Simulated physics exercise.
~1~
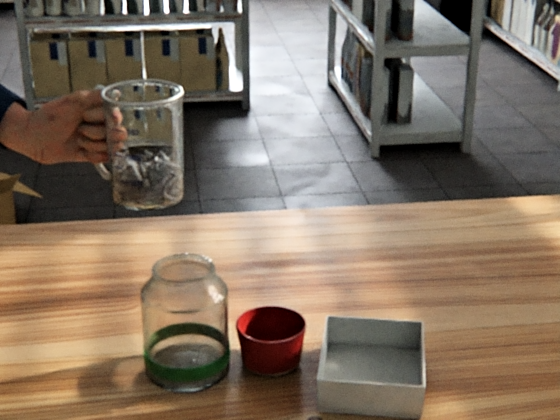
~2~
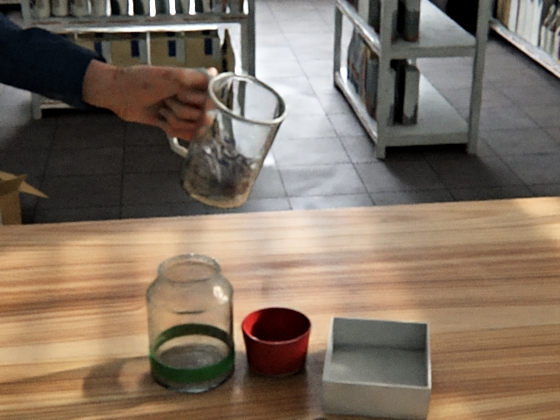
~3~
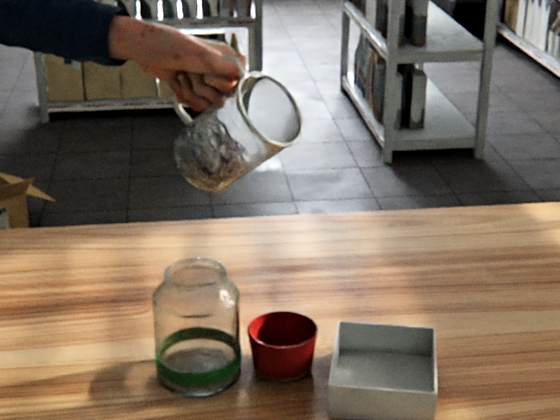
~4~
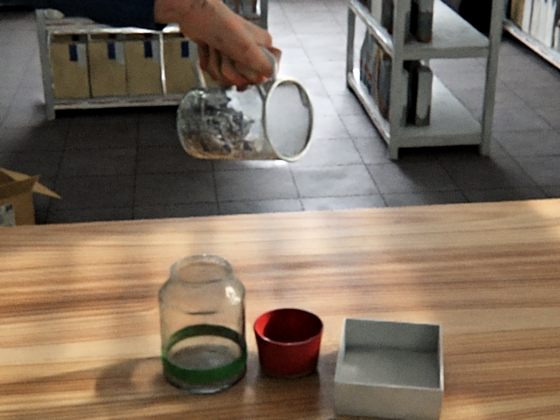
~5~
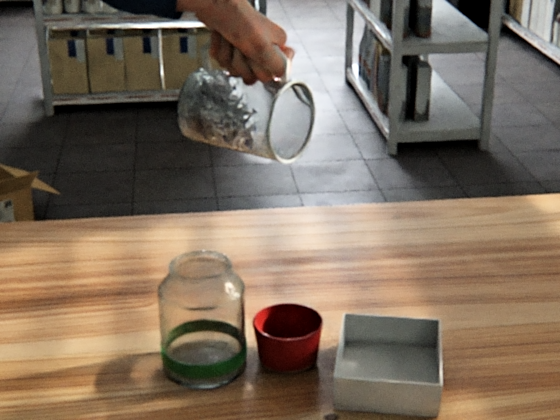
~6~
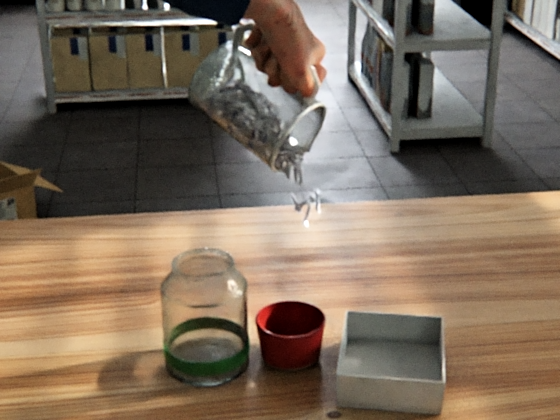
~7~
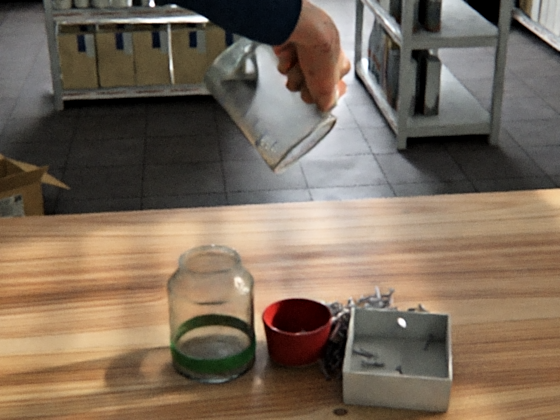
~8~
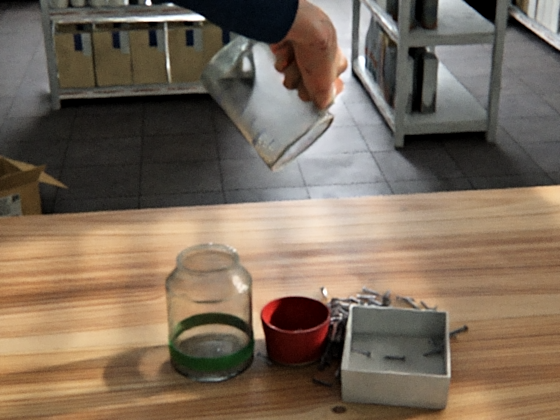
Room with shelves, a hand tipping a glass jug of metal screws over a wooden table, most landing outside the white tin.
